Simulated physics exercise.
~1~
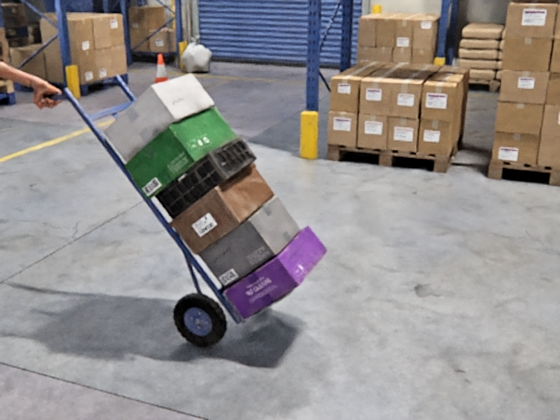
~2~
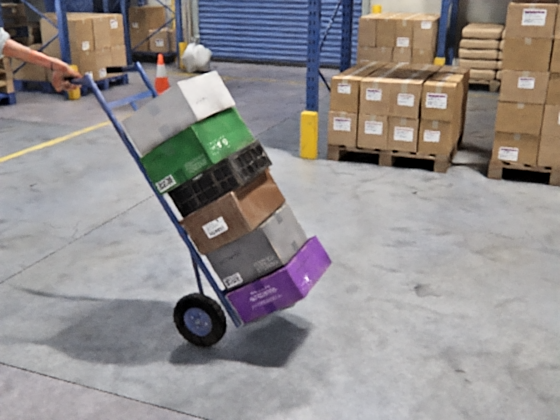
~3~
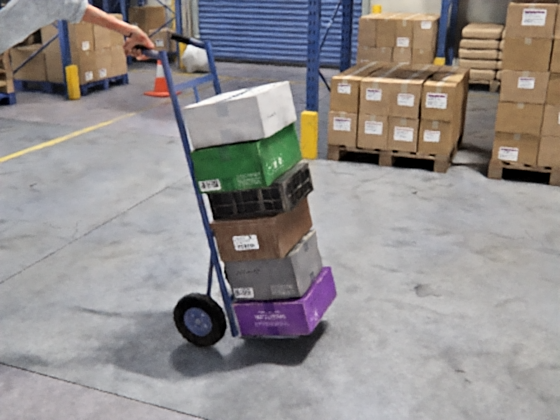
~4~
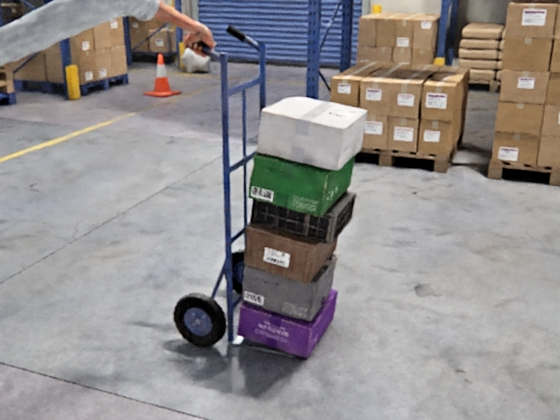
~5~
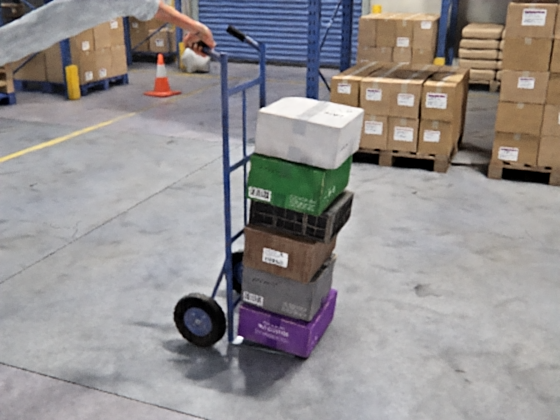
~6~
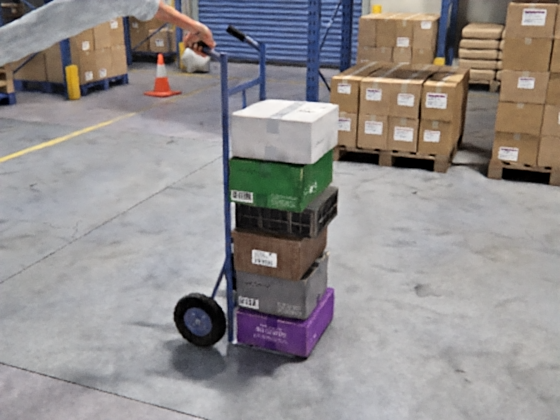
The clip shows a hand swinging a blue sack truck upright from a backward lean, carrying six stacked boxes, including white, green and purple ones. As it stops upright, the upper boxes tip forward, then settle back, leaving the whole stack standing on the truck.
